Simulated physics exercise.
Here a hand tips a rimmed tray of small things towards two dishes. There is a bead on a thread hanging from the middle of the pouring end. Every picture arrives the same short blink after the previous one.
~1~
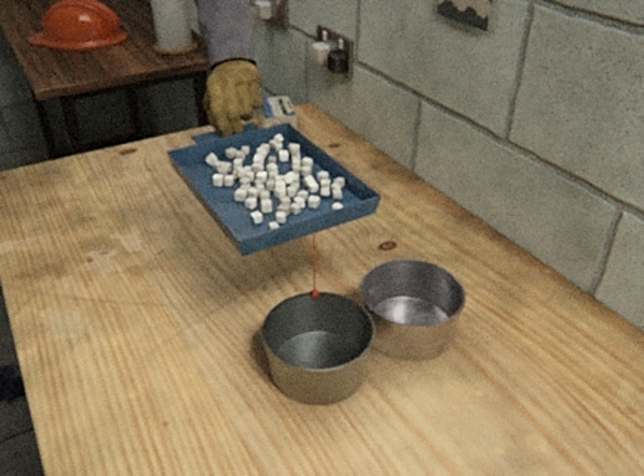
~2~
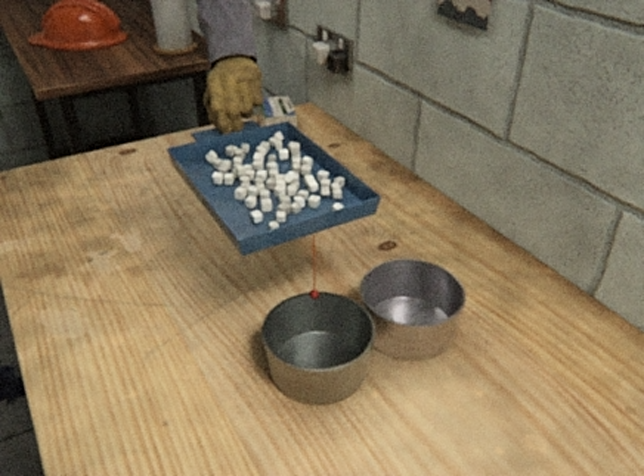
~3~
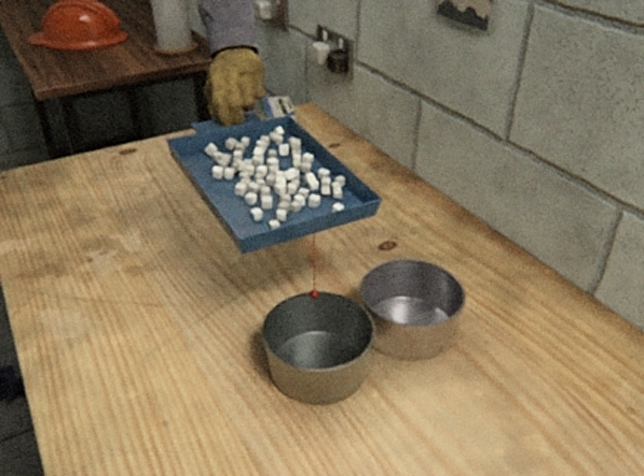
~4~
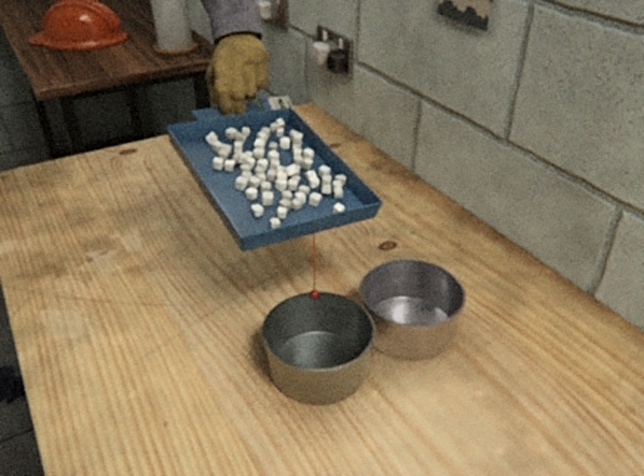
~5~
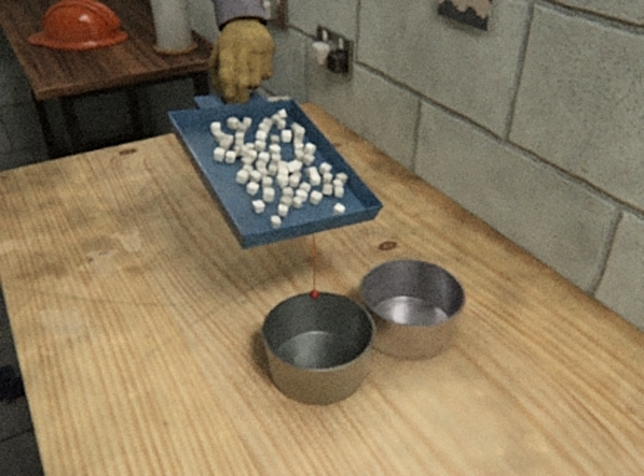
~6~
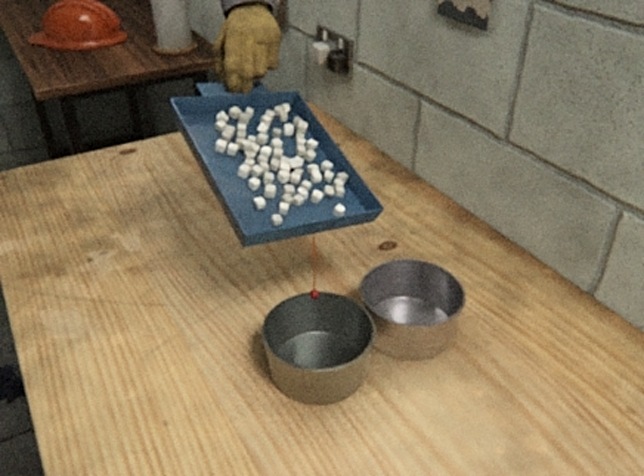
The footage shows a gloved hand holding a blue rimmed tray of small white cubes above two round metal dishes on a wooden table, gradually raising the handle end and tilting the tray slightly towards its right front corner.
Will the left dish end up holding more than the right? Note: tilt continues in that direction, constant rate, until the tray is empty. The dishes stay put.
No.
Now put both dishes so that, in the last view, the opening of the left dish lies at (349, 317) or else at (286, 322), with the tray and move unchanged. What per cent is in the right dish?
About 30 per cent, then about 70 per cent.
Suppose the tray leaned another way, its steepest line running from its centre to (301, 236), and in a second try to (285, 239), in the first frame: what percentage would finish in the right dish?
Shares: About 0 in a hundred, then about 0 in a hundred.
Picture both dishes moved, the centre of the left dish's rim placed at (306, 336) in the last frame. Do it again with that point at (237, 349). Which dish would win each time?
First try: The rightmost dish. Second try: The rightmost dish.
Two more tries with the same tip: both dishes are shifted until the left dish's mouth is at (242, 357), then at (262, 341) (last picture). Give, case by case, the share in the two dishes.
Estimates in order: 50 percent, 80 percent.
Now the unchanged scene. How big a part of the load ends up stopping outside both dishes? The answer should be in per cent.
I'd put it close to 10 per cent.
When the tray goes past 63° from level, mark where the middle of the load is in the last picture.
Somewhere about pixel (341, 187).
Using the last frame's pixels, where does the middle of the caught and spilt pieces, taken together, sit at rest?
About (405, 327).
Just after the last frame, tray tipped steeply; almost all on the tray; just a few in the air.
A moment on, tray tipped past a quarter turn; almost all on the tray; about a tenth in the right dish.
Further on, tray tipped past a quarter turn; about a tenth in the left dish; the larger part in the right dish; about a tenth outside both.
When it is over, tray tipped past a quarter turn; about a tenth in the left dish; the larger part in the right dish; about a tenth outside both.
